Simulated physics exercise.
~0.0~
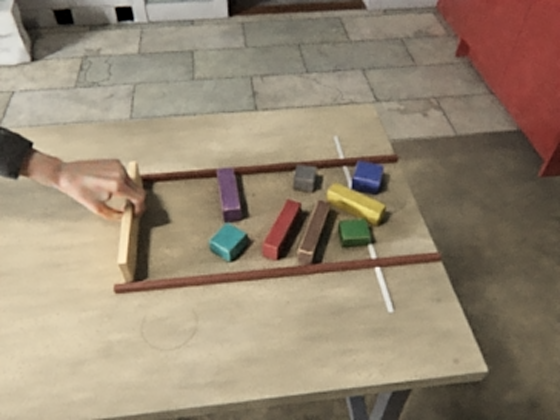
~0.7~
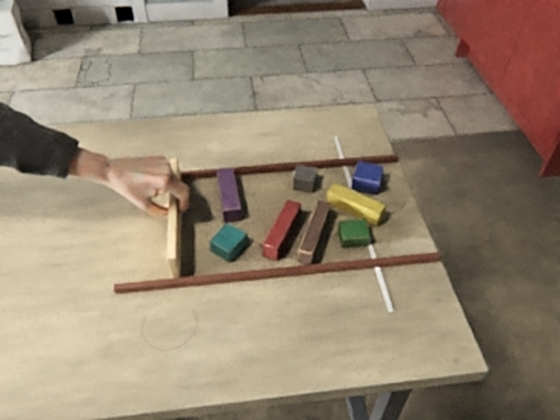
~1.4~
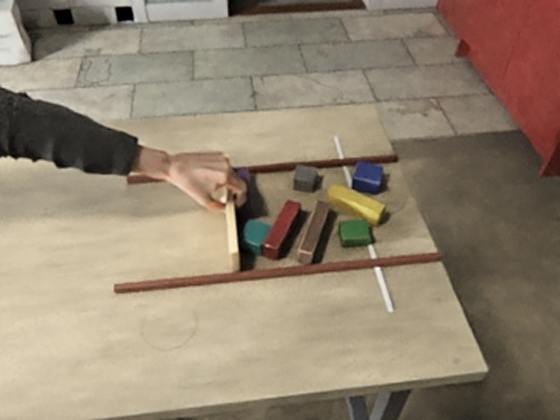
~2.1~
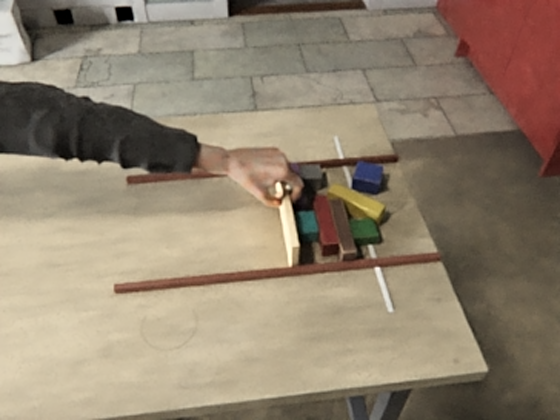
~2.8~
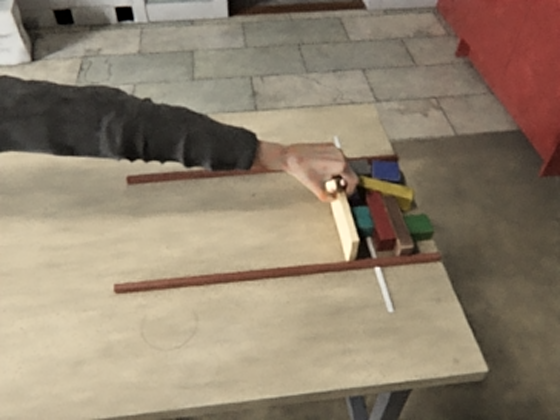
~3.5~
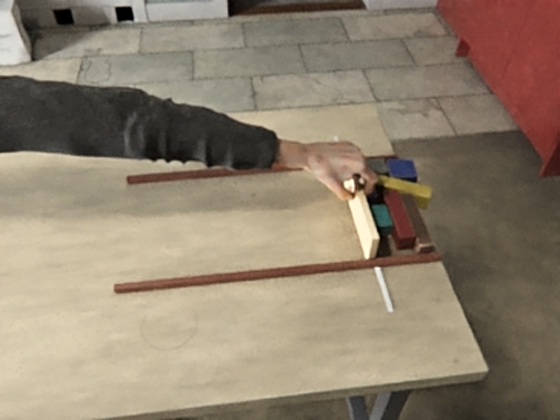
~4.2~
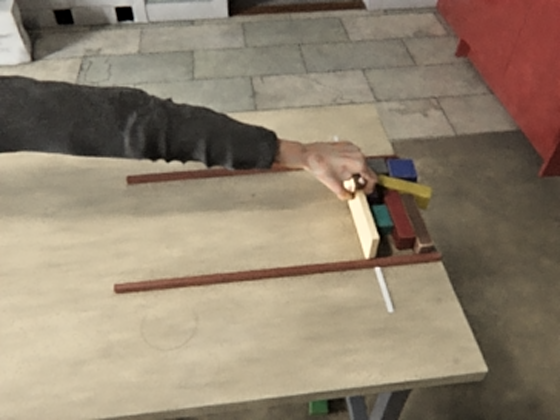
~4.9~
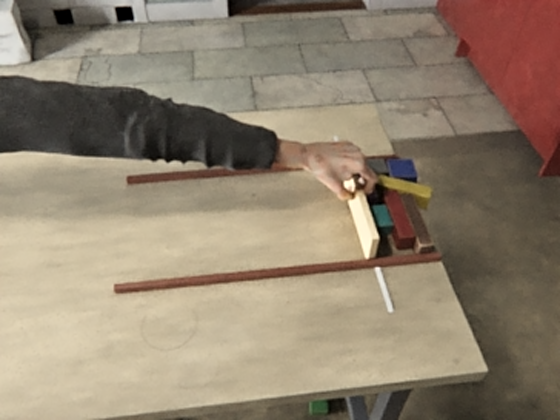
On a pale wooden table with two reddish rails laid across it, a hand holds an upright board to the left of eight scattered colored blocks and bars. The hand slides the board to the right, and it reaches the purple bar and the turquoise block first. It keeps pushing, gathering the red, brown and other pieces into a tight cluster that moves over the white tape toward the table's right edge. The green block drops off and comes to rest on the floor below. The board stops near the tape, with the yellow bar jutting over the edge and the remaining pieces still on the table.
